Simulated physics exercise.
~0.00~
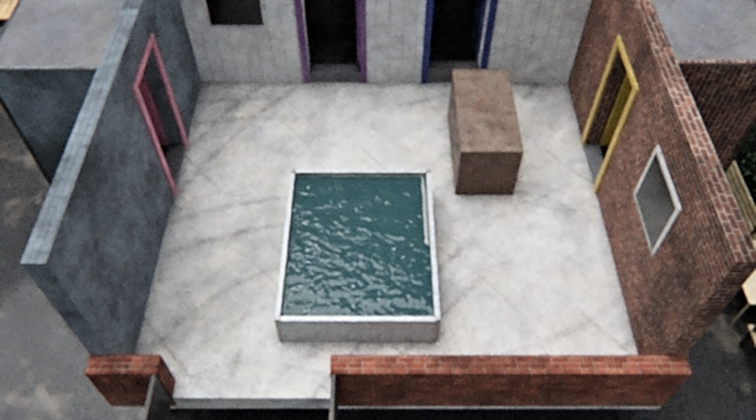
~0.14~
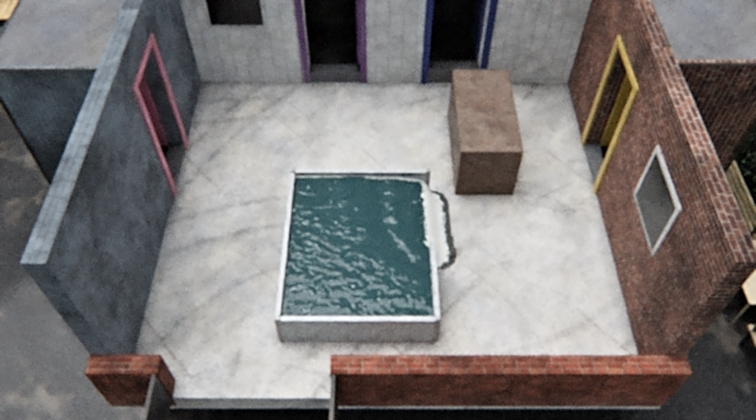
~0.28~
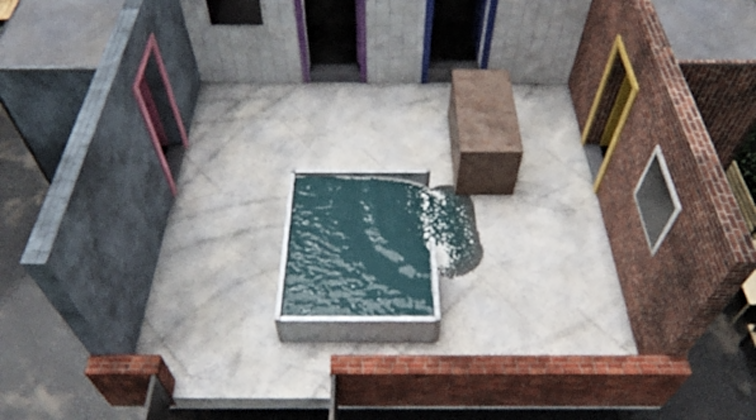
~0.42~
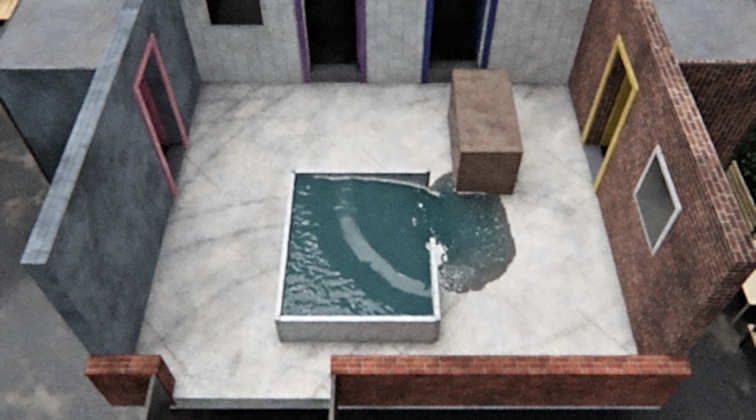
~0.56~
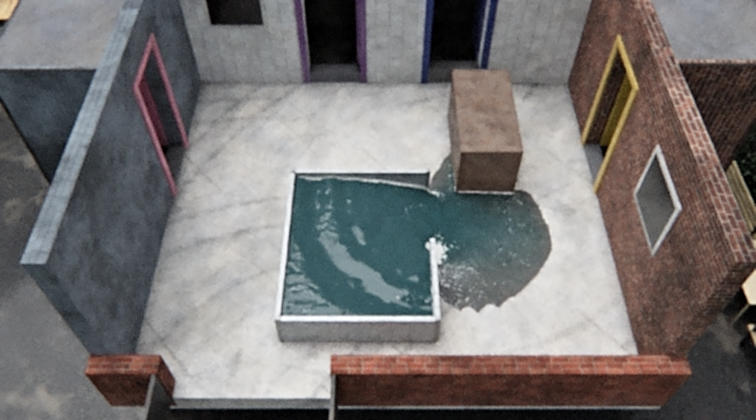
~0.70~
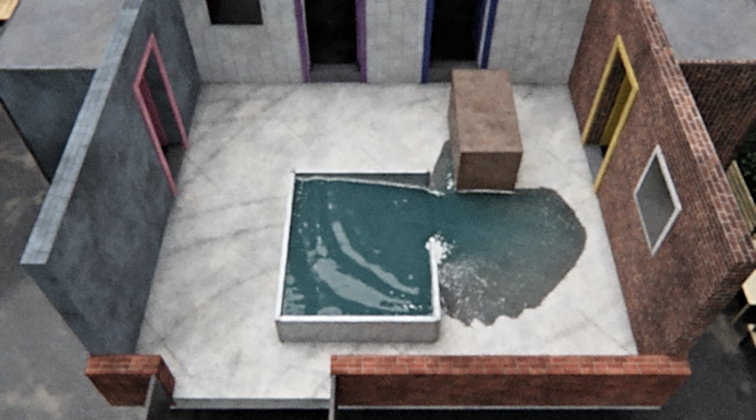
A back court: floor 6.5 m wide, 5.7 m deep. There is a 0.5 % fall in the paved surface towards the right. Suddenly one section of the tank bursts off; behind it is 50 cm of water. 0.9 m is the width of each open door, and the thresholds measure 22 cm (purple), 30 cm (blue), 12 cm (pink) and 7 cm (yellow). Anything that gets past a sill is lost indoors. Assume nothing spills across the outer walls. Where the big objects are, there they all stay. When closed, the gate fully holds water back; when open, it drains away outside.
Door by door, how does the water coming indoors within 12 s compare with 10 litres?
At the end, at the purple door the total will be lower than the limit; at the blue door the total will be lower than the limit; at the pink door the total will be lower than the limit; at the yellow door the total will be higher than the limit.
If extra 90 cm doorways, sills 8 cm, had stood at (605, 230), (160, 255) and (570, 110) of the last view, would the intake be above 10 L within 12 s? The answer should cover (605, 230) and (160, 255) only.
In the order given, higher then lower.
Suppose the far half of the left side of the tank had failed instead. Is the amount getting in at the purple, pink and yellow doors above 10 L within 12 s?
In that case, purple door: Less than that, pink door: More than that, yellow door: Less than that.
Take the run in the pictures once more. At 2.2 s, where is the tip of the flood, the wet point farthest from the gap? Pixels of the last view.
Near (565, 85).
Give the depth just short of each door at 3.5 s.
Readings (cm): Purple = 4; blue = 8; pink = 0; yellow = 13.
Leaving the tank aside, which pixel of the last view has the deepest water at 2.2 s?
Pixel (590, 232), about.
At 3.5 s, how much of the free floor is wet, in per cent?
Covered: Roughly 45 per cent.
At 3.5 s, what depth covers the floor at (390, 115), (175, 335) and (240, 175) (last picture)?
Spot one 1 cm, spot two 0 cm, spot three 0 cm.
After 1.4 s water covers 20 % of the floor and is deepest (32 cm) near (597, 212); purple door not reached, blue door not reached, pink door not reached, yellow door 10 cm at the sill, 0 L in.
After 2.2 s water covers 30 % of the floor and is deepest (34 cm) near (590, 232); purple door not reached, blue door 4 cm at the sill, 0 L in, pink door not reached, yellow door 16 cm at the sill, 20 L in.
After 3.5 s water covers 45 % of the floor and is deepest (32 cm) near (641, 380); purple door 4 cm at the sill, 0 L in, blue door 8 cm at the sill, 0 L in, pink door not reached, yellow door 13 cm at the sill, 52 L in.
After 7.0 s water covers 80 % of the floor and is deepest (16 cm) near (590, 232); purple door 5 cm at the sill, 0 L in, blue door 7 cm at the sill, 0 L in, pink door not reached, yellow door 10 cm at the sill, 85 L in.
After 12.0 s water covers 100 % of the floor and is deepest (12 cm) near (600, 222); purple door 4 cm at the sill, 0 L in, blue door 7 cm at the sill, 0 L in, pink door 5 cm at the sill, 0 L in, yellow door 8 cm at the sill, 100 L in.
